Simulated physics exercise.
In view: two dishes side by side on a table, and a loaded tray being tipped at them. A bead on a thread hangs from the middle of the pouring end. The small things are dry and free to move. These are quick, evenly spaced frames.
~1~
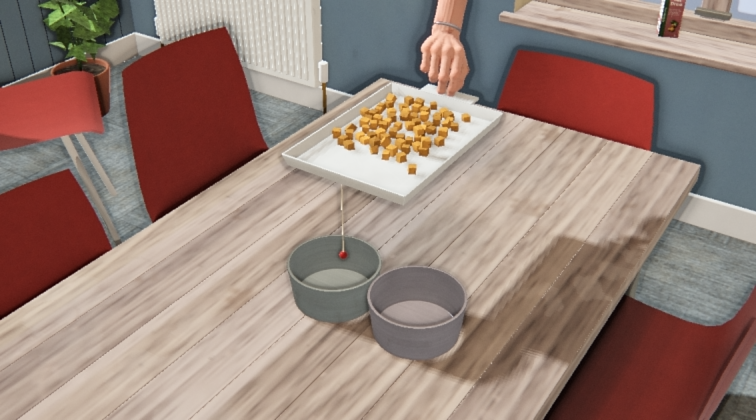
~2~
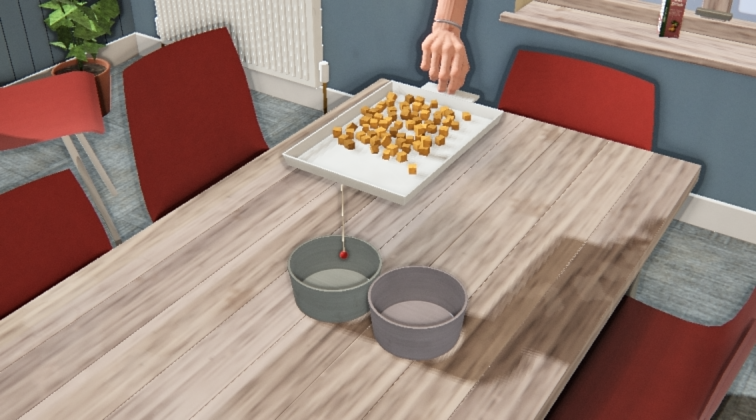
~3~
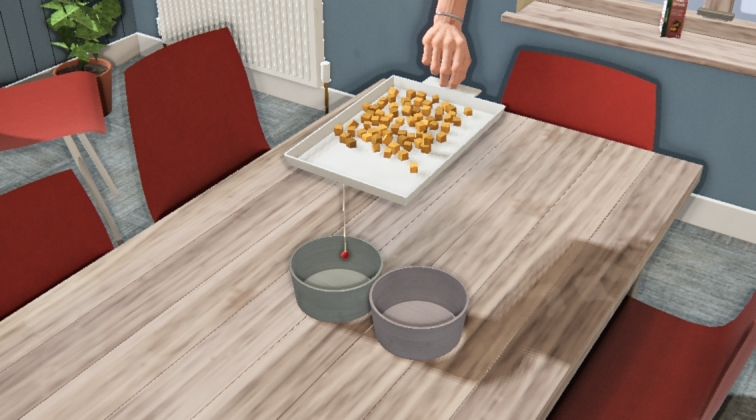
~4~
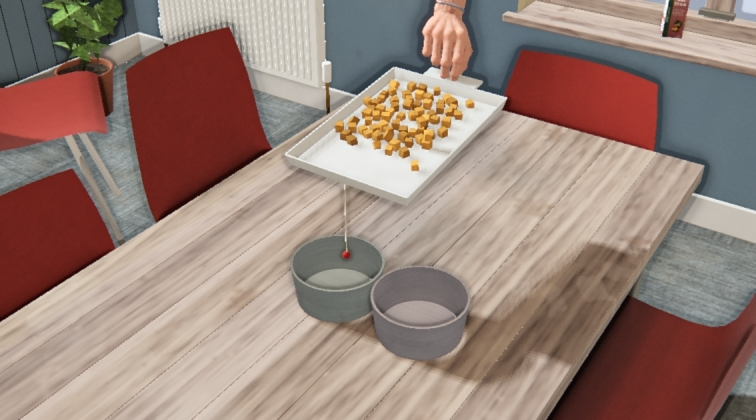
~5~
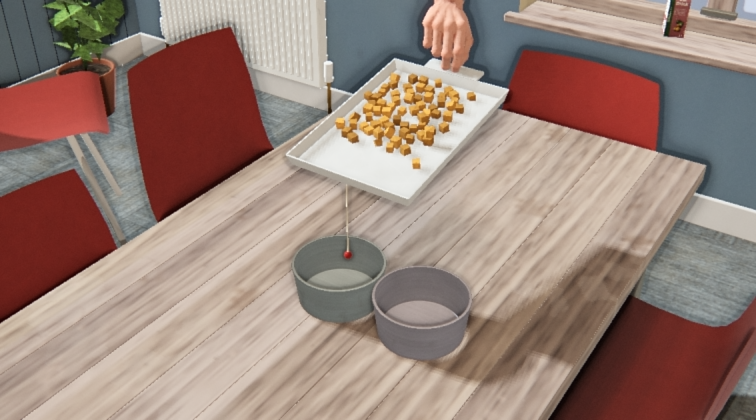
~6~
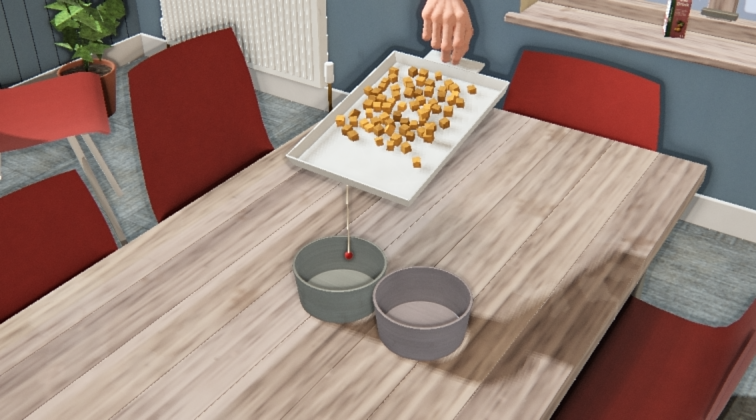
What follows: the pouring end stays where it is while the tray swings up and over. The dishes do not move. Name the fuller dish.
More goes to the left dish.
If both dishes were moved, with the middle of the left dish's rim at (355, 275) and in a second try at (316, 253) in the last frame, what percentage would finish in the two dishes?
First some 40, then 40 per cent.
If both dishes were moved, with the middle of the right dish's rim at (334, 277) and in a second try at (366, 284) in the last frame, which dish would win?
One: The right dish. Two: Right.
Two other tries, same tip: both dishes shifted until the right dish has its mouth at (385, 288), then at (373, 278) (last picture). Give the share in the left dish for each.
About 20 and 0 per cent.
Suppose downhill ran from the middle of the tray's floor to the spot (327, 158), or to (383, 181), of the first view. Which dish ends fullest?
In turn: Left; the right dish.
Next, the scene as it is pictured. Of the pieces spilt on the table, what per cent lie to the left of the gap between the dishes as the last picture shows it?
It comes to 80 per cent or so.
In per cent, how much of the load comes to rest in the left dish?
Roughly 30 in a hundred.
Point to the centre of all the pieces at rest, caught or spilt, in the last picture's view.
Close to (318, 342).
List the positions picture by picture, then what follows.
Corners of the pouring end near (287, 154) and (403, 193), level; middle of the load near (398, 126), croutons; left dish near (307, 300); right dish near (391, 337); bead on its thread near (343, 255), in the first frame.
Corners of the pouring end near (287, 154) and (404, 194), level; middle of the load near (399, 125), in the second frame.
Corners of the pouring end near (289, 154) and (405, 194), tipped barely, level across its low end; middle of the load near (400, 122), in the third frame.
Corners of the pouring end near (290, 154) and (406, 195), tipped a little, level across its low end; middle of the load near (401, 117), in the fourth frame.
Corners of the pouring end near (291, 154) and (407, 195), tipped a little, level across its low end; middle of the load near (402, 111), in the fifth frame.
Corners of the pouring end near (291, 154) and (408, 197), tipped a little, level across its low end; middle of the load near (402, 107); left dish near (313, 300); right dish near (397, 337), in the sixth frame.
Shortly afterwards, tray tipped steeply; the bulk on the tray; near a quarter in the air.
Next, tray tipped right over; near two thirds on the tray; only a few in the right dish; a little in the left dish; near a quarter outside both; only a few in the air.
Some moments later, tray tipped past a quarter turn; a little in the right dish; near a quarter in the left dish; near two thirds outside both.
In the end, tray tipped past a quarter turn; a little in the right dish; near a quarter in the left dish; near two thirds outside both.
